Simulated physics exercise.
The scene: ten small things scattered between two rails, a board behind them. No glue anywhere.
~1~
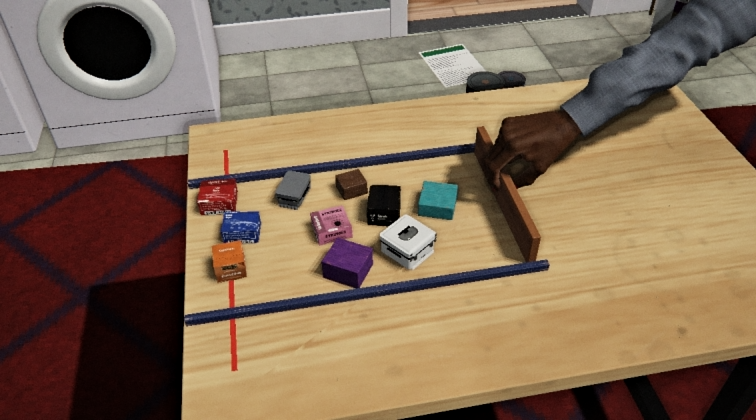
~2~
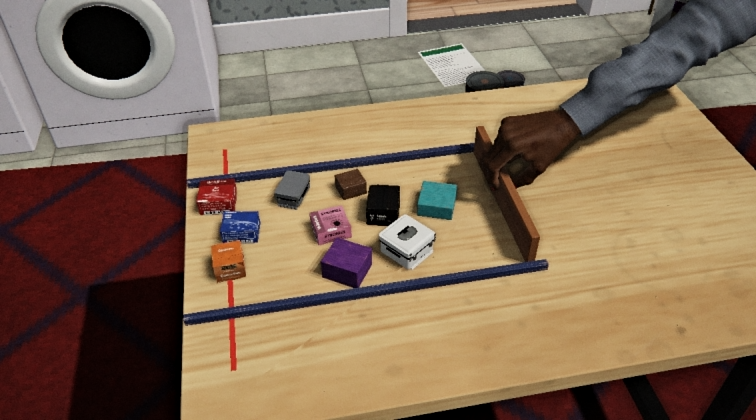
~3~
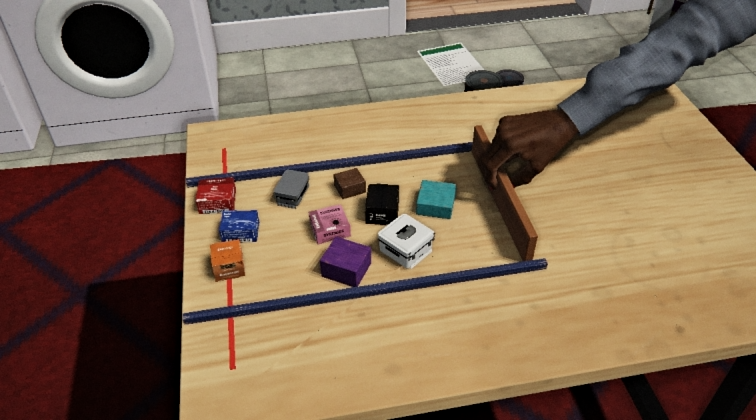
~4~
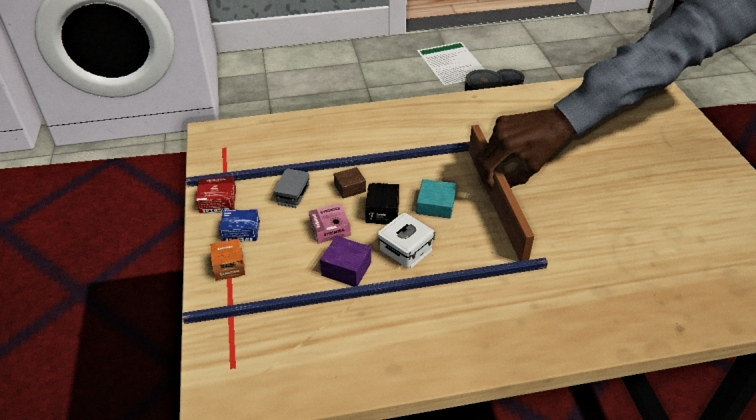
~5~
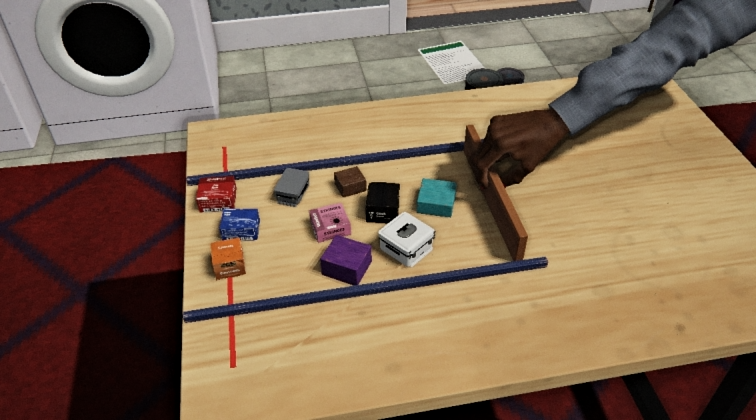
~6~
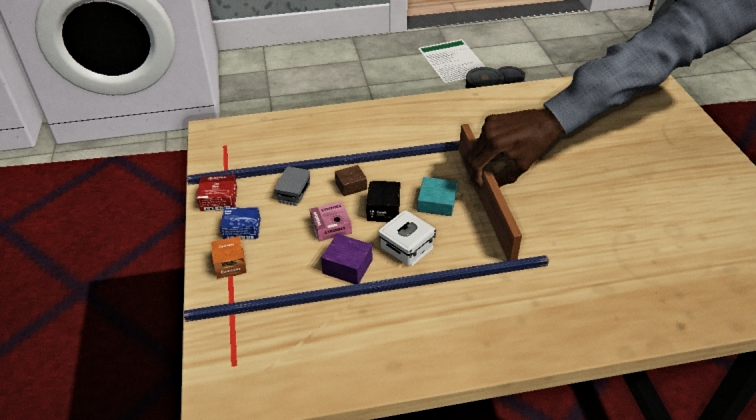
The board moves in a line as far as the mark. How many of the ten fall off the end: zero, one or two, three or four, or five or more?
Here the number that fall off is five or more.
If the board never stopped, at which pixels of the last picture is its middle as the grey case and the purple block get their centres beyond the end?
Near (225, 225) and (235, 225).
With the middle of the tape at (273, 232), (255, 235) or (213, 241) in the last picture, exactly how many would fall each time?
Try by try, 1, 3 and 7.
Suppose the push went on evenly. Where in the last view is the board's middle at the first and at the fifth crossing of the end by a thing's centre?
First at (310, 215), next at (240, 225).
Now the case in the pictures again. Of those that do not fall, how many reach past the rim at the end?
It comes to 1.
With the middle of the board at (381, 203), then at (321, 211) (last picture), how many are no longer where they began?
First 5, then 8.
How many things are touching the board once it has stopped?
The number is 3.
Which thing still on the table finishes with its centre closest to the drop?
The grey case.
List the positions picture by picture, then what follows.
The first frame shows red box (218, 197); orange box (229, 261); blue box (242, 228); board (504, 190); tape (229, 243).
The second frame shows orange box (229, 261); grey case (293, 190).
The third frame shows blue box (240, 226); white case (406, 241).
The fourth frame shows red box (216, 195); board (498, 189).
The fifth frame shows orange box (228, 259); brown block (350, 182).
The sixth frame shows red box (217, 193); orange box (229, 258); blue box (241, 223); board (487, 188); tape (229, 238).
A little later, none off yet; red box at rest near (217, 193); orange box at rest near (229, 258); blue box at rest near (241, 223).
Next, none off yet; red box at rest near (217, 193); orange box at rest near (229, 258); blue box shifted about its own width near (190, 232).
When it is over, the number that fall off is five or more; down, black box, purple block, pink box, blue box, orange box and red box.
